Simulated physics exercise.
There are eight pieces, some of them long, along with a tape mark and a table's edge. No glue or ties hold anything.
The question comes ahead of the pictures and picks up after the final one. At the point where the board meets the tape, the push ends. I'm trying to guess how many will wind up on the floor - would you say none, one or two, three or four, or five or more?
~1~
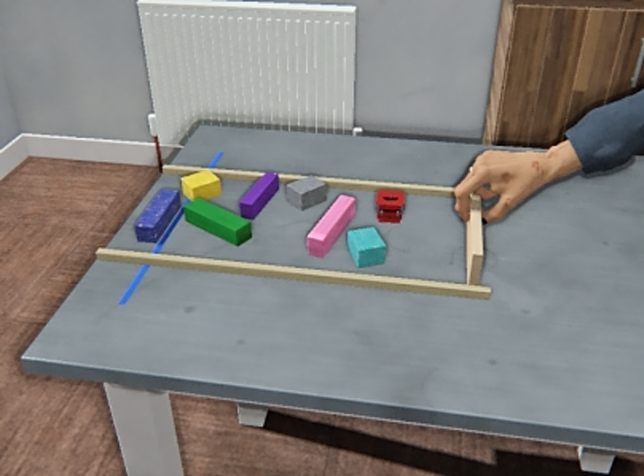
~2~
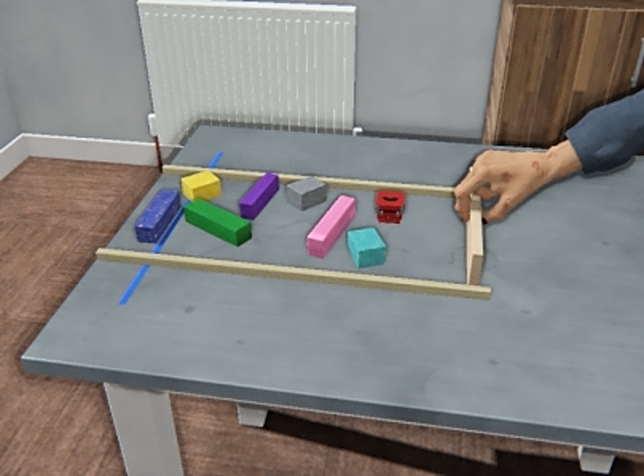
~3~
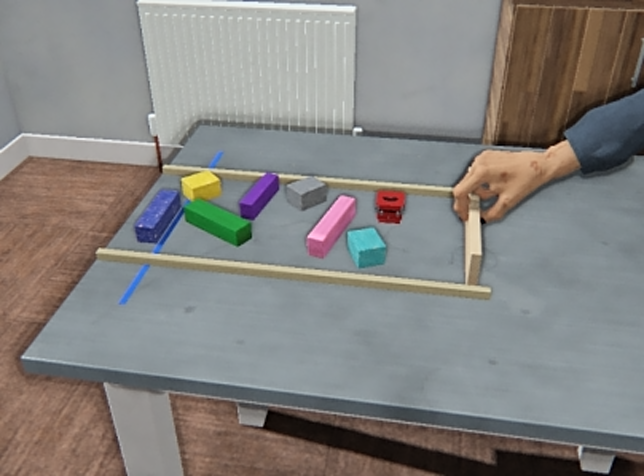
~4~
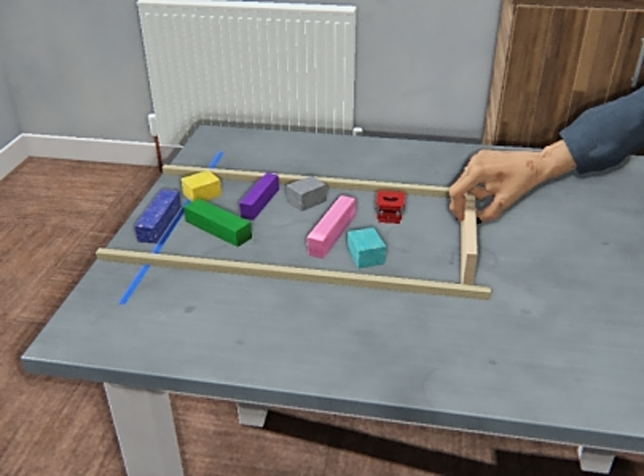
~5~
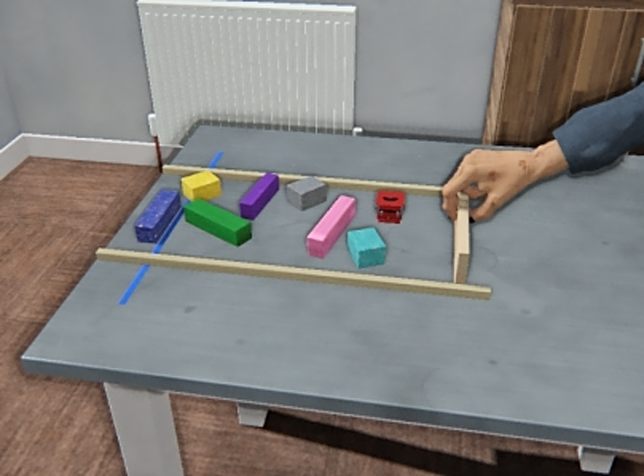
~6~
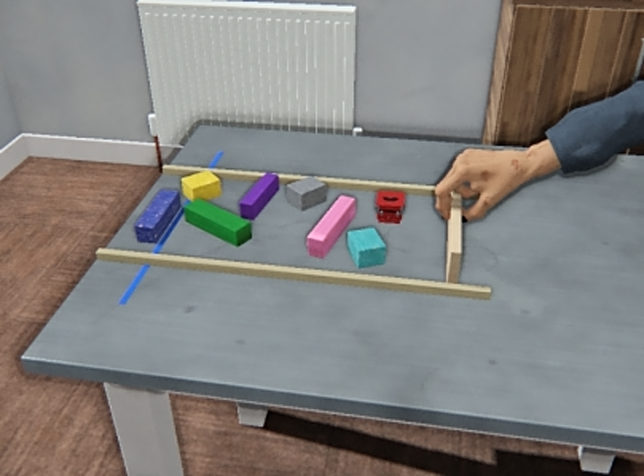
I would say three or four.
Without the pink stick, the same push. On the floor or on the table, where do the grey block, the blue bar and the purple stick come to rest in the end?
Taking them one by one, the grey block holds its spot, the blue bar drops away and the purple stick holds its spot.
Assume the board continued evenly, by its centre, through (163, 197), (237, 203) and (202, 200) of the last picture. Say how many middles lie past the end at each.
First 5, next 0, last 1.
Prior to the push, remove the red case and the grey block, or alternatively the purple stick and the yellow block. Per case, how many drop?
Result, first then second: 2, 2.
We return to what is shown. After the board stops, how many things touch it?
3 in contact.
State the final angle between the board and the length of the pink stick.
About 0° out of line.
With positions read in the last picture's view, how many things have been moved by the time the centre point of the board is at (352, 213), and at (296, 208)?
The first number is 3, the next one 6.
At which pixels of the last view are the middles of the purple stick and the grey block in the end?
You'll find the purple stick at roughly (151, 183) and the grey block at roughly (186, 174).
A little later, none off yet; blue bar at rest near (159, 216); yellow block at rest near (202, 187); green stick at rest near (217, 222).
When it is over, the number that fall off is three or four; down, green stick, yellow block and blue bar.
